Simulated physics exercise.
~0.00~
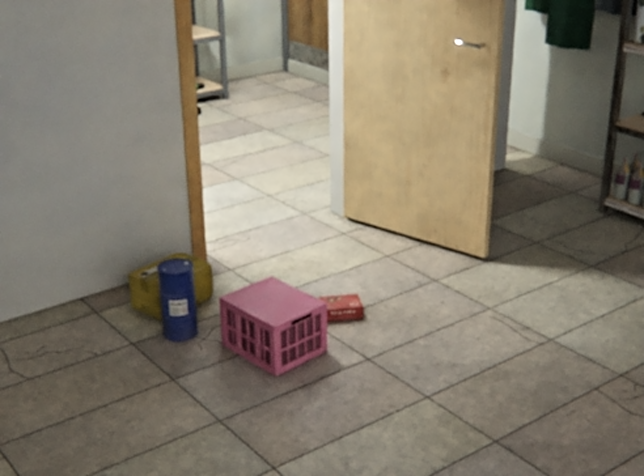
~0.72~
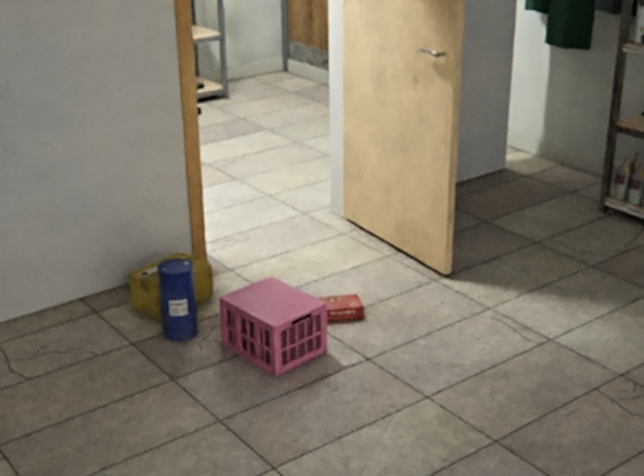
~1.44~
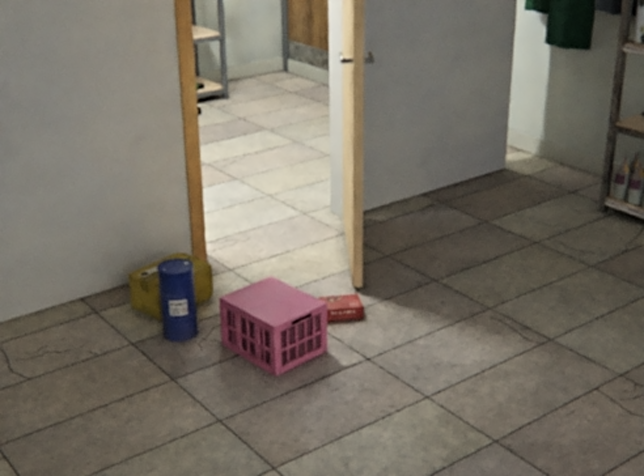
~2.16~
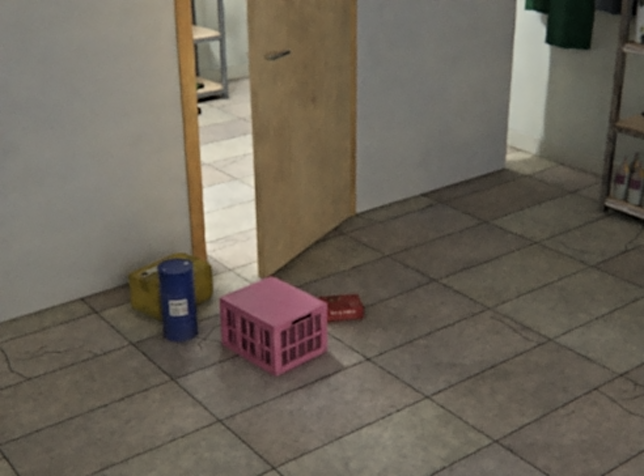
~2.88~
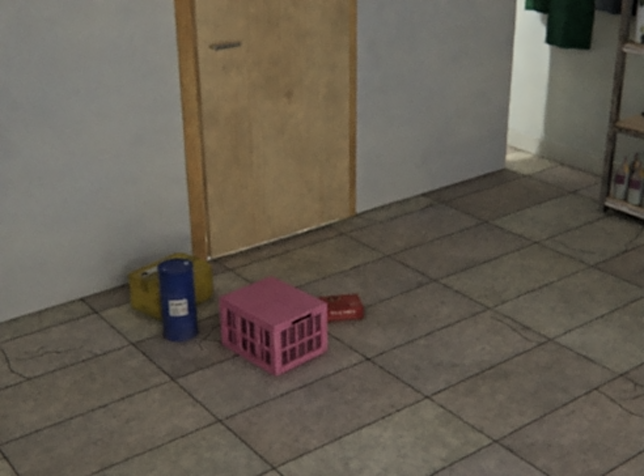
At the start, a wooden door stands wide open in a grey-walled room with a tiled floor, bright light coming through the doorway. A yellow box, a blue canister, a pink crate and a red packet sit on the floor near the opening. The door begins to swing toward the frame, with nobody visible moving it. It turns edge-on behind the crate and packet, then sweeps on to the left, past the objects without shifting them, as the light on the floor narrows. It ends fully shut in its frame, all four objects still in place.
